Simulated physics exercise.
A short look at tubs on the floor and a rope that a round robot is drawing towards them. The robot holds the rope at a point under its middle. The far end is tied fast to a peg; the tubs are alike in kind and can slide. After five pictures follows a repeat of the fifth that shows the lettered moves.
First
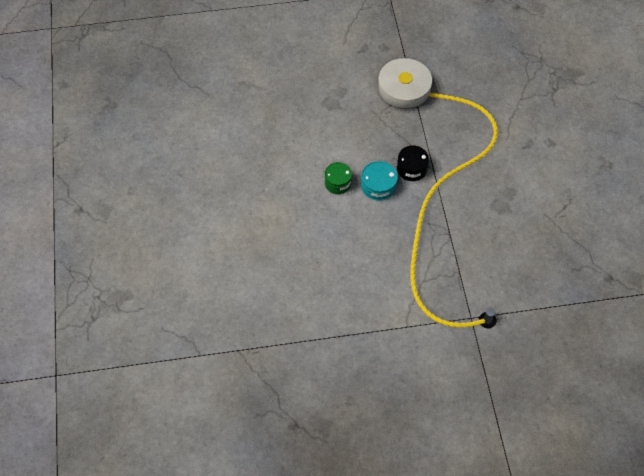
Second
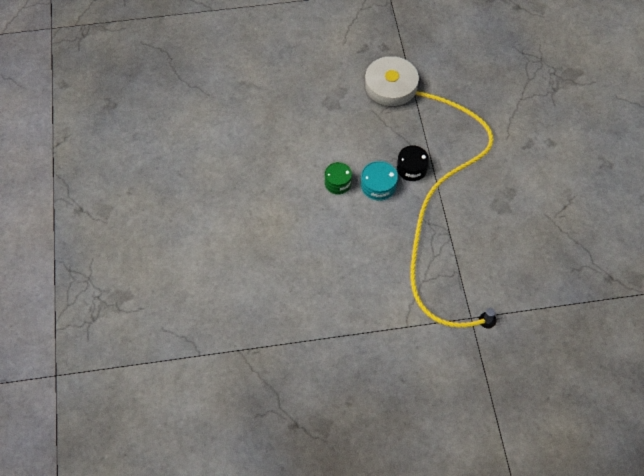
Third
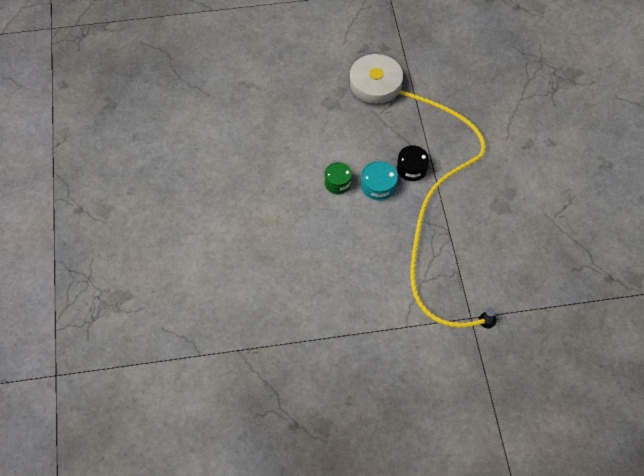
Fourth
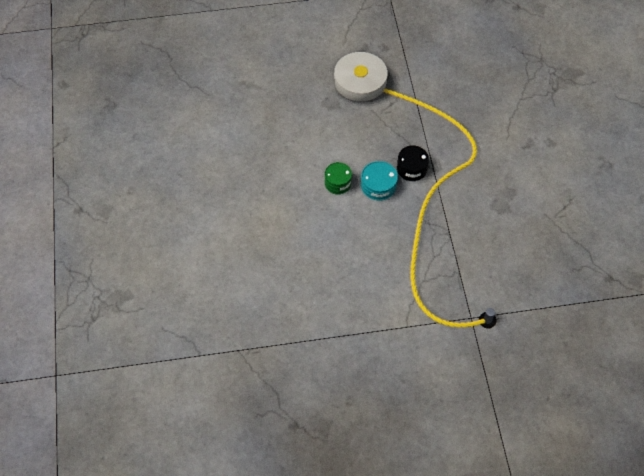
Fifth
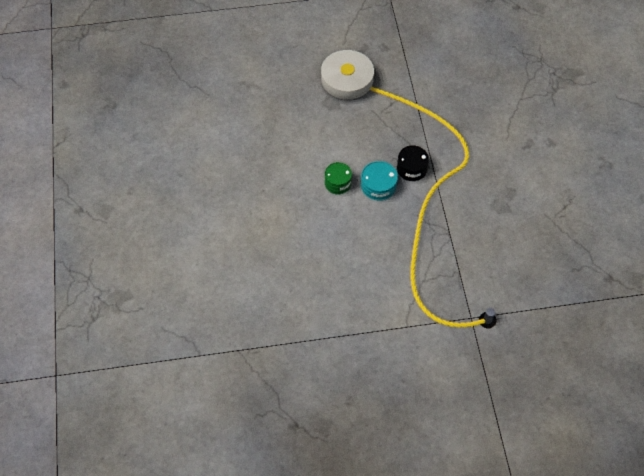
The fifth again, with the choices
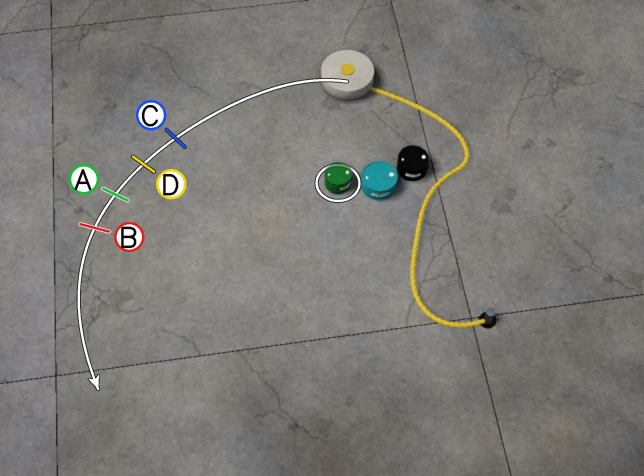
A round, pale grey robot with a yellow centre sits near the top of a cracked grey tiled floor, seen from above at a slant by a still camera. Below it, green, turquoise and black tubs stand close together from left to right, with a curving yellow rope running past their right side to a small dark peg. The robot glides steadily a short way left, drawing the rope's upper bend leftward and nearer the black tub, while the tubs stay still.
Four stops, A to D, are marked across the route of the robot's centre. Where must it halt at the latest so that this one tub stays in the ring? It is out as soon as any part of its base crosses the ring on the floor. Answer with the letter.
As far as tick D.
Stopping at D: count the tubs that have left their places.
Two.
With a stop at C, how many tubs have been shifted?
By then, two.
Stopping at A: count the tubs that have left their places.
Three.
On the marked copy, A at (115, 195); B at (95, 228); C at (176, 138); D at (143, 164); the ring at (338, 183); the route from (347, 82) via (139, 169) to (98, 389).
With D. Early on, robot (268, 84); green tub (338, 178).
Further on, robot (196, 118); black tub (409, 166); green tub (338, 178).
At the end, robot (142, 159); black tub (390, 210); turquoise tub (366, 189); green tub (337, 178); the green tub is still in its ring.
As for the rest, A drags the ringed tub to (321, 199); B drags the ringed tub to (310, 217); C is safe but short.
